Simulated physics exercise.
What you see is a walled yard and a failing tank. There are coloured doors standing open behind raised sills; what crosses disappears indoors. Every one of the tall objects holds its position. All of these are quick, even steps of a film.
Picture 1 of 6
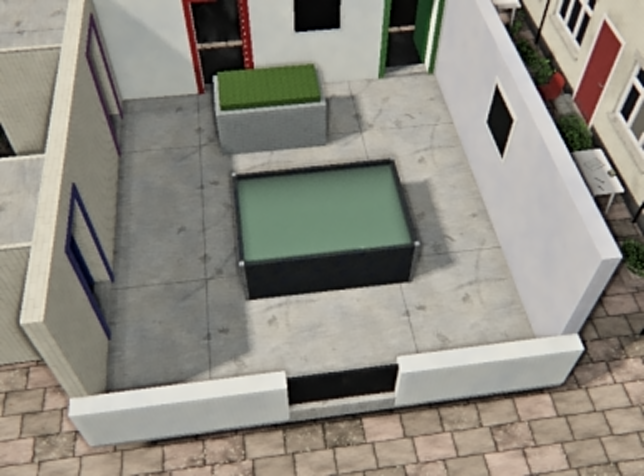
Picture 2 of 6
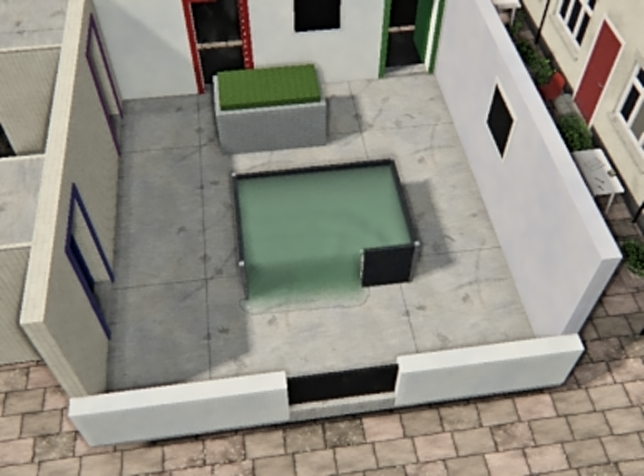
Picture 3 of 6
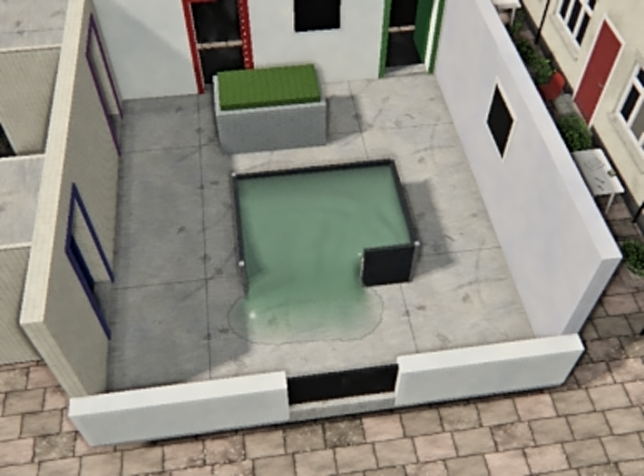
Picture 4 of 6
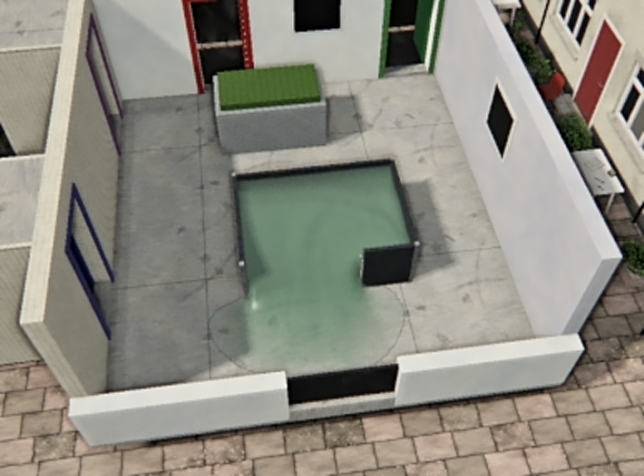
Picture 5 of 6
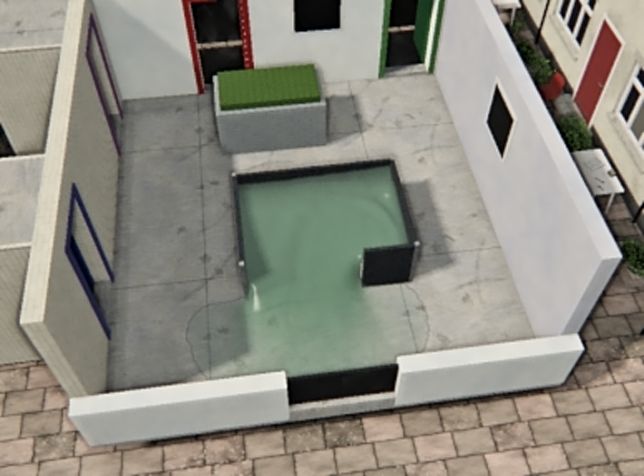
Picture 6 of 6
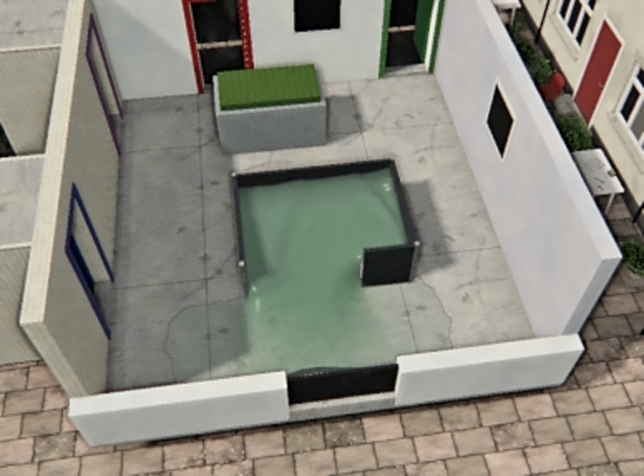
A dark-walled tank of murky green water sits at the centre of a grey paved yard, seen from high above with the view held still. Pale walls enclose it, with a green-topped block behind, red and green doorways at the back, a blue-framed opening at left and brick paving in front. Most of the tank's front side disappears, and water pours forward through the gap, spreading across the floor to both sides.
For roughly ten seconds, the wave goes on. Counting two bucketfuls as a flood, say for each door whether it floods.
Door by door: Blue door - flooded; green door - flooded; red door - flooded; purple door - not flooded.
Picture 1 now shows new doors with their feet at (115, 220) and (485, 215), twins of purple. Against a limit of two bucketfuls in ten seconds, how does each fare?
Note, in sequence - door one ends up lower; door two ends up lower.
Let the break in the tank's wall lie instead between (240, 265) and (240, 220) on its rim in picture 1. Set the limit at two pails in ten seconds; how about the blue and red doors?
Note - blue door: Past the mark, red door: Past the mark.
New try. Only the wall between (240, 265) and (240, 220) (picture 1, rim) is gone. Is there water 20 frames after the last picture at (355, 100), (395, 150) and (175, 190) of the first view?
Sequence: Spared / spared / wetted.
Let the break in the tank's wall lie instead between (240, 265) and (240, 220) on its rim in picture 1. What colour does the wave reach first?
The one in blue is first in line.
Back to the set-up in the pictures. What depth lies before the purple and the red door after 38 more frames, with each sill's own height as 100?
Close to 50 per cent for the first one and close to 370 per cent for the second.
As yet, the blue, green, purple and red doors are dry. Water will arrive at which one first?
Looks like the door marked blue.
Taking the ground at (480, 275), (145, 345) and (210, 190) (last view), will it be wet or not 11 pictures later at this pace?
In that order the points end up soaked, soaked and high and dry.
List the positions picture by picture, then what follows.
The first picture shows the water tank at (322, 212) is whole and still.
In the second picture, water pours out at (305, 281) and has run to (247, 308).
In the third picture, water pours out at (305, 282) and has run to (237, 326).
In the fourth picture, the front is at (380, 352), out from the gap at (305, 283).
In the fifth picture, the front is at a hidden place, out from the gap at (305, 283).
In the sixth picture, water pours out at (305, 283) and has run to a hidden place.
A moment on, water covers 20 % of the floor; the blue door not reached, the green door not reached, the red door not reached, the purple door not reached.
Next, water covers 35 % of the floor; the blue door wet at the sill, nothing in, the green door not reached, the red door not reached, the purple door not reached.
Then, water covers 75 % of the floor; the blue door over two buckets in, the green door not reached, the red door not reached, the purple door wet at the sill, nothing in.
Later, water covers 95 % of the floor; the blue door over two buckets in, the green door over two buckets in, the red door far over two buckets in, the purple door wet at the sill, nothing in.
In the end, water covers 100 % of the floor; the blue door over two buckets in, the green door far over two buckets in, the red door far over two buckets in, the purple door wet at the sill, nothing in.
